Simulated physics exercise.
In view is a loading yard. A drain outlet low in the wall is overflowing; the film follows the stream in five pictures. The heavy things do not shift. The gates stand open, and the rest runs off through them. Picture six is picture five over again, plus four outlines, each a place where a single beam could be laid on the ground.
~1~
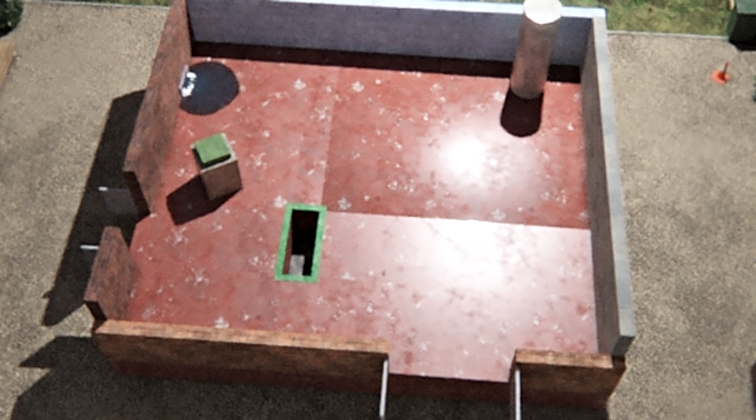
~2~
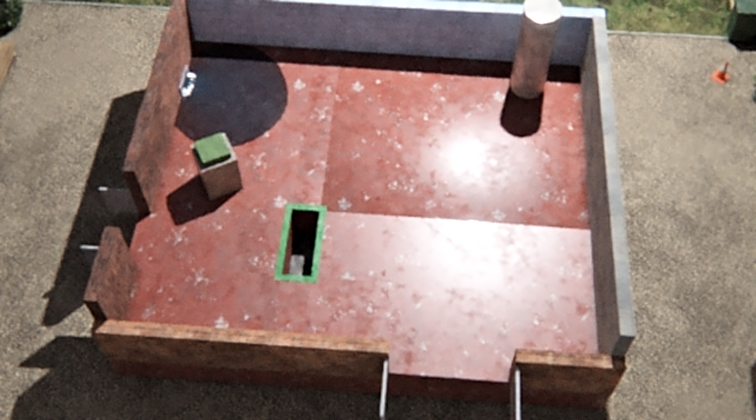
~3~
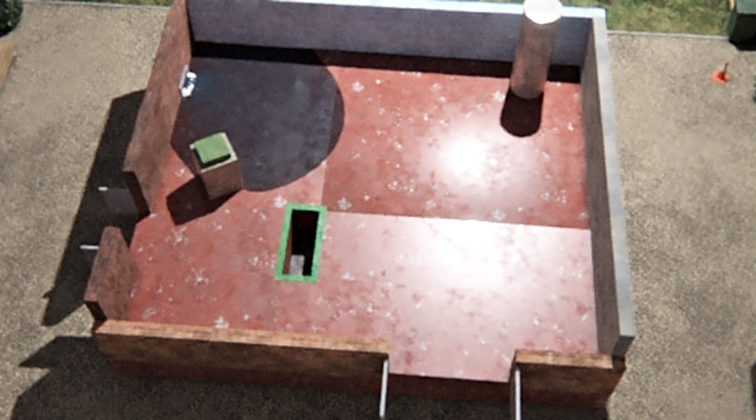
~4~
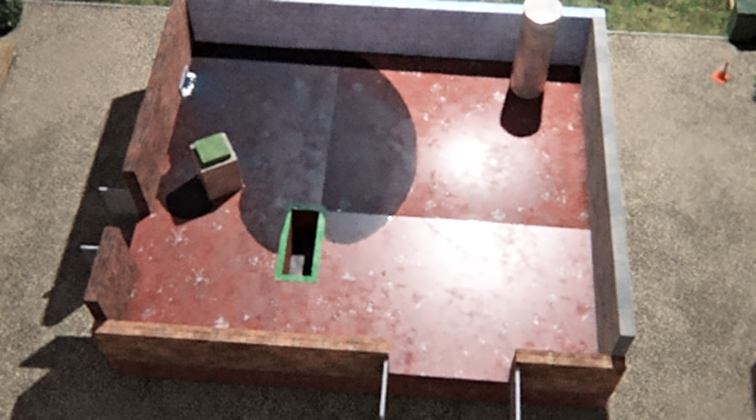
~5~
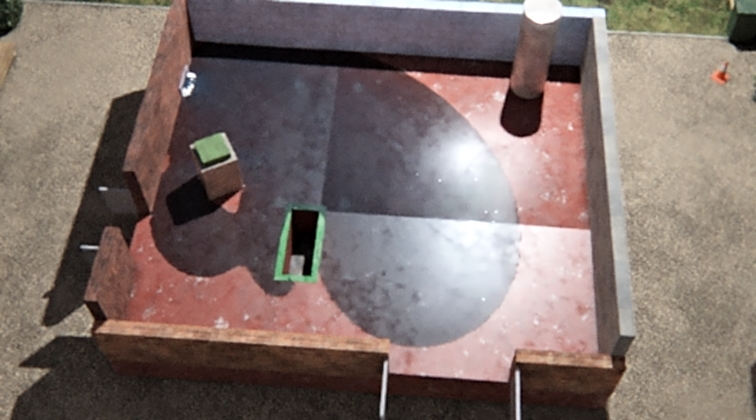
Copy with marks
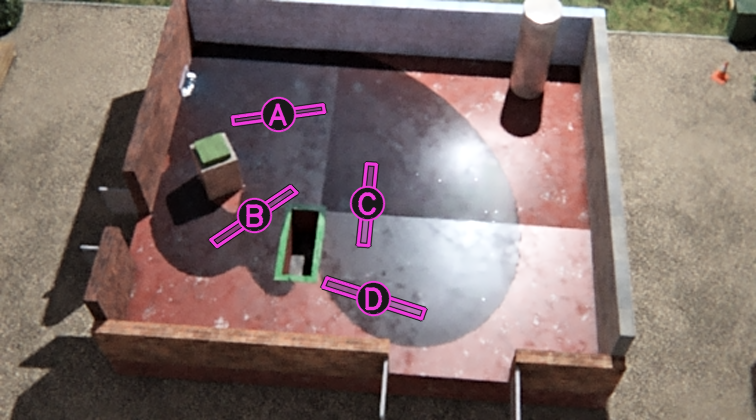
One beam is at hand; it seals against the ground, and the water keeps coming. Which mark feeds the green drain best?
C.
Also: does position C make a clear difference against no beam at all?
Yes, by a good deal.
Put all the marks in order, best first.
C, D, A, B.
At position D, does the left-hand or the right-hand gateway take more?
More leaves on the right.
On the marked copy, A from (233, 120) to (323, 108); B from (213, 243) to (293, 189); C from (363, 245) to (371, 164); D from (325, 282) to (423, 313).
If A is chosen, about 13 % of the stream goes into the green drain, about 85 % out by the gates.
If B is chosen, about 6 % of the stream goes into the green drain, about 92 % out by the gates.
If C is chosen, about 29 % of the stream goes into the green drain, about 68 % out by the gates.
If D is chosen, about 22 % of the stream goes into the green drain, about 76 % out by the gates.
